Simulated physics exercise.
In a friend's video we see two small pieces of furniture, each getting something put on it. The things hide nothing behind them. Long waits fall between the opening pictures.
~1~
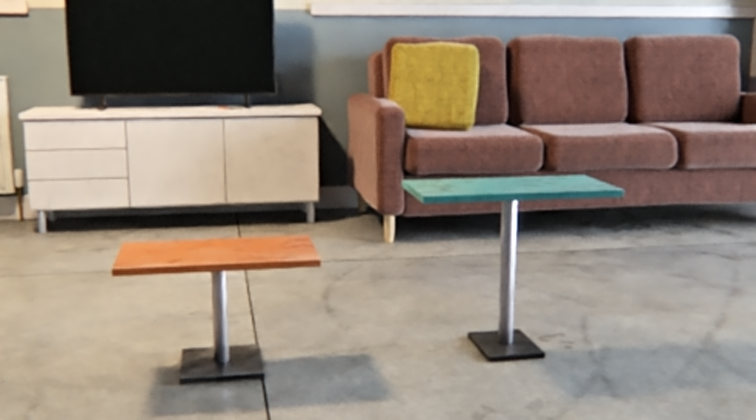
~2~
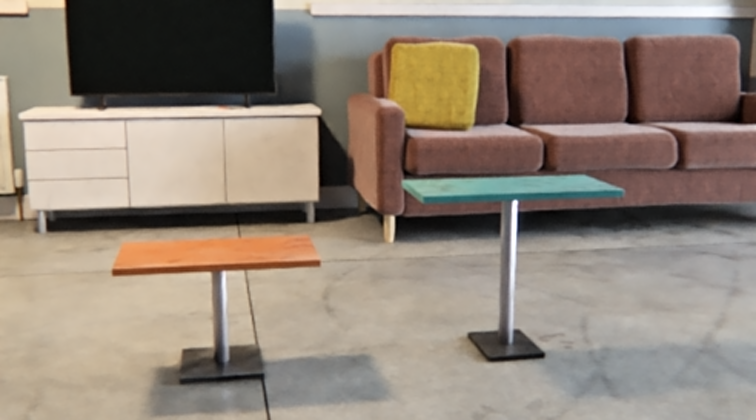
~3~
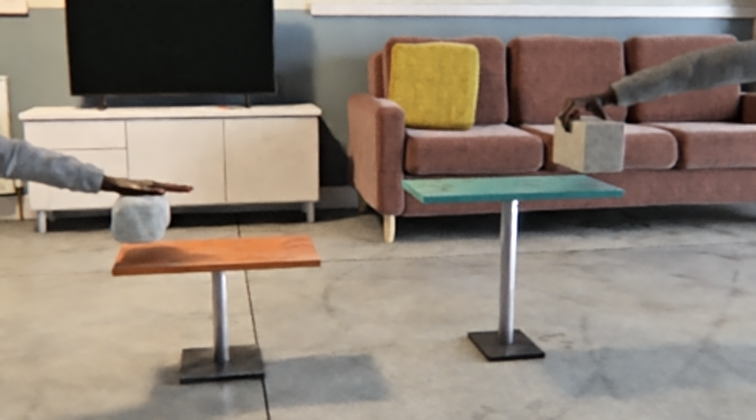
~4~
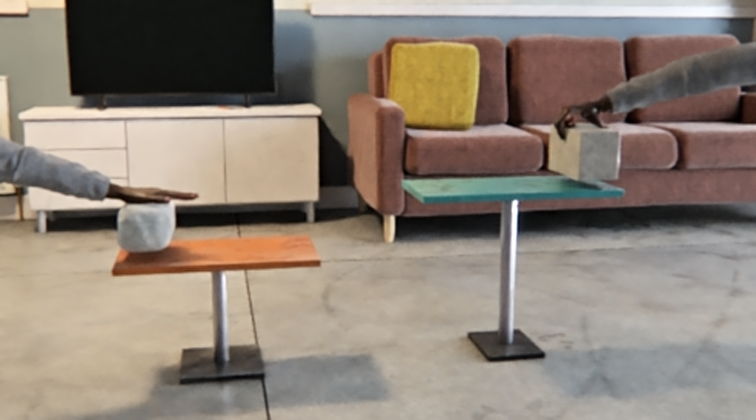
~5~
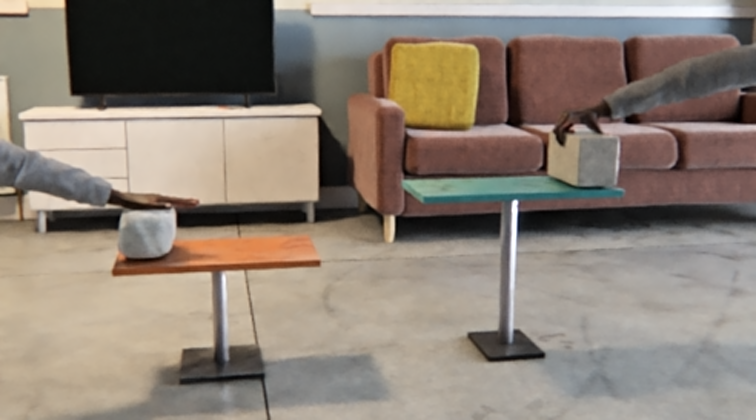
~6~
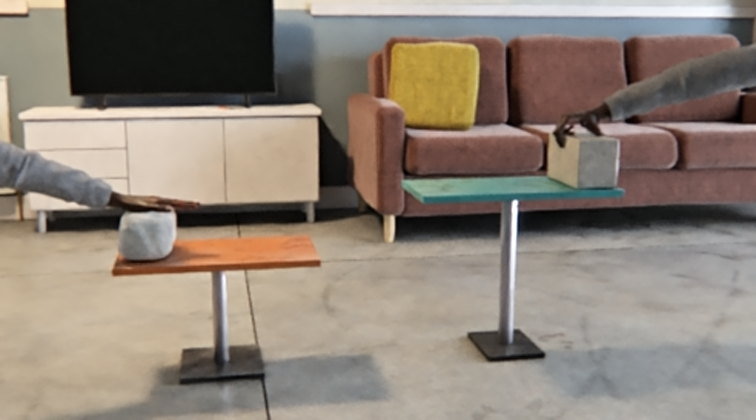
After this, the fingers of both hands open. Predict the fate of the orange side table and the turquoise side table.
Orange side table: Stays standing. Turquoise side table: Falls over.
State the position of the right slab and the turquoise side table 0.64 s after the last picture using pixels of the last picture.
The right slab at (669, 212), the turquoise side table at (599, 197).
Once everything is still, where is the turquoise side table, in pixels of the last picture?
(660, 253).
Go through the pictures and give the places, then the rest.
In the first frame, orange side table (218, 255); turquoise side table (510, 189).
In the second frame, turquoise side table (510, 189).
In the third frame, still on the way; orange side table (218, 255); right slab (588, 143).
In the fourth frame, still on the way; turquoise side table (510, 189); left cushion (146, 223).
In the fifth frame, still on the way; orange side table (218, 255); right slab (582, 157).
In the sixth frame, in place, still held; orange side table (218, 255); turquoise side table (510, 189); left cushion (148, 232).
Then, 0.64 s after the last picture, orange side table at rest near (218, 255); turquoise side table tipped 33° from how it was near (599, 197).
At rest, the orange side table holds firm, near (218, 255); the turquoise side table overbalances, near (660, 253).
